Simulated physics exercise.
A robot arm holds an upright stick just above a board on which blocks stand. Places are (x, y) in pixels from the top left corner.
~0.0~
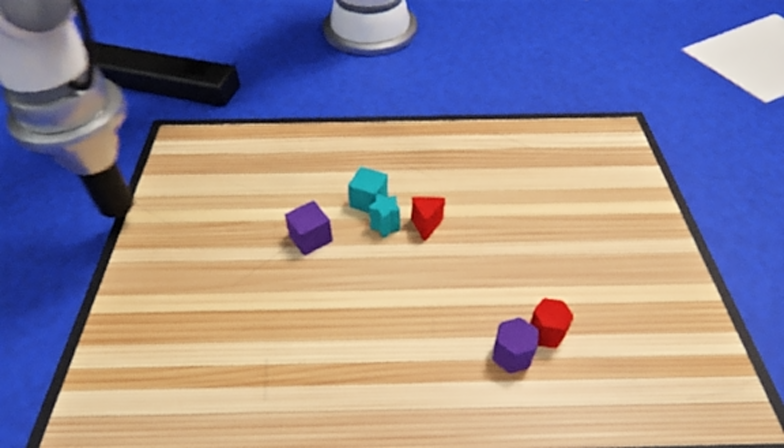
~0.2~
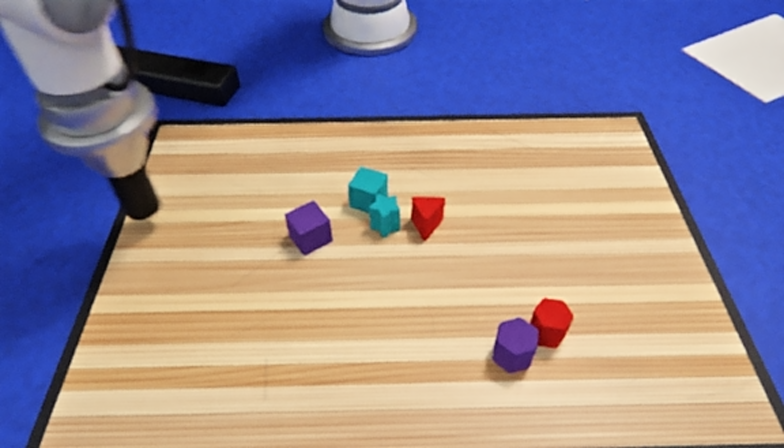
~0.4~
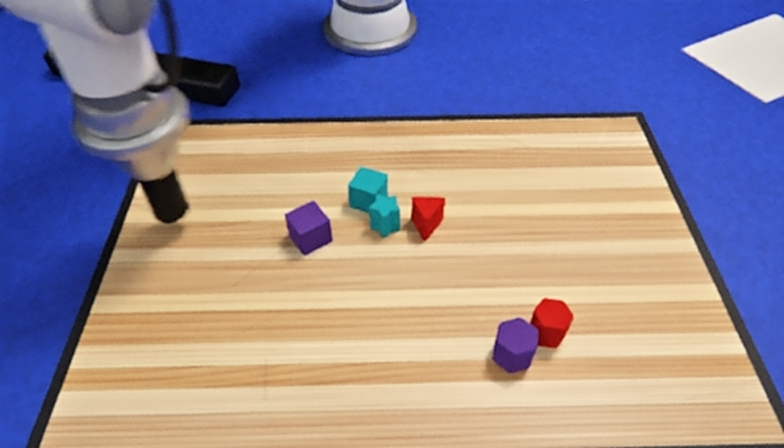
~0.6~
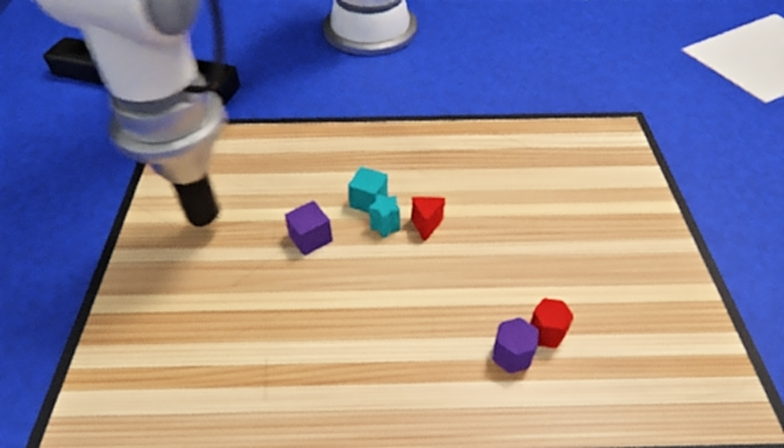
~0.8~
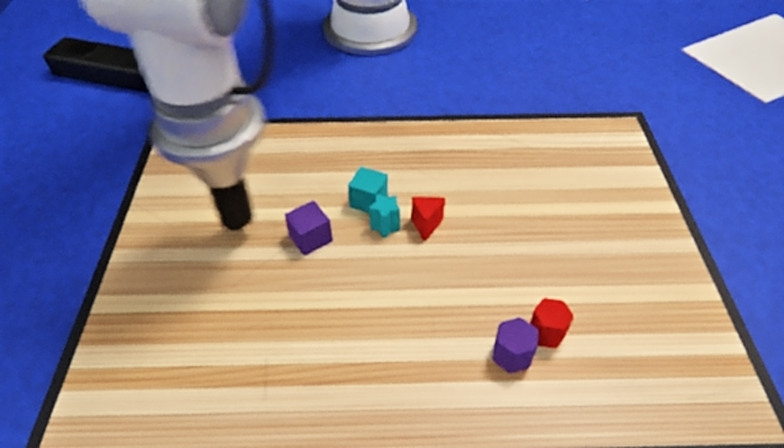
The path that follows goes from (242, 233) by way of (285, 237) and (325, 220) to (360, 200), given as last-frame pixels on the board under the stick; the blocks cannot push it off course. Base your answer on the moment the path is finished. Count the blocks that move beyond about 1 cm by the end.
I predict two.
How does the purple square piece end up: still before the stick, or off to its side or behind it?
At that point it is off to one side or behind.
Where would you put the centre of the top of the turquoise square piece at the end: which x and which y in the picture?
I'd say the turquoise square piece ends with its top centre at (394, 171).
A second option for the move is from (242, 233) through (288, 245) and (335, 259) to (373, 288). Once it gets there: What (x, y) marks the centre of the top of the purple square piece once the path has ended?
The middle of its upper face will lie at (351, 214).
On the path given first. One third of the way, stick (282, 221); purple square piece (321, 217).
Two thirds of the way, stick (323, 204); purple square piece (349, 213), turned 75° clockwise.
At the end, stick (359, 184); purple square piece (352, 213), turned 85° clockwise; turquoise square piece (394, 171), turned 25° clockwise; turquoise star in place.
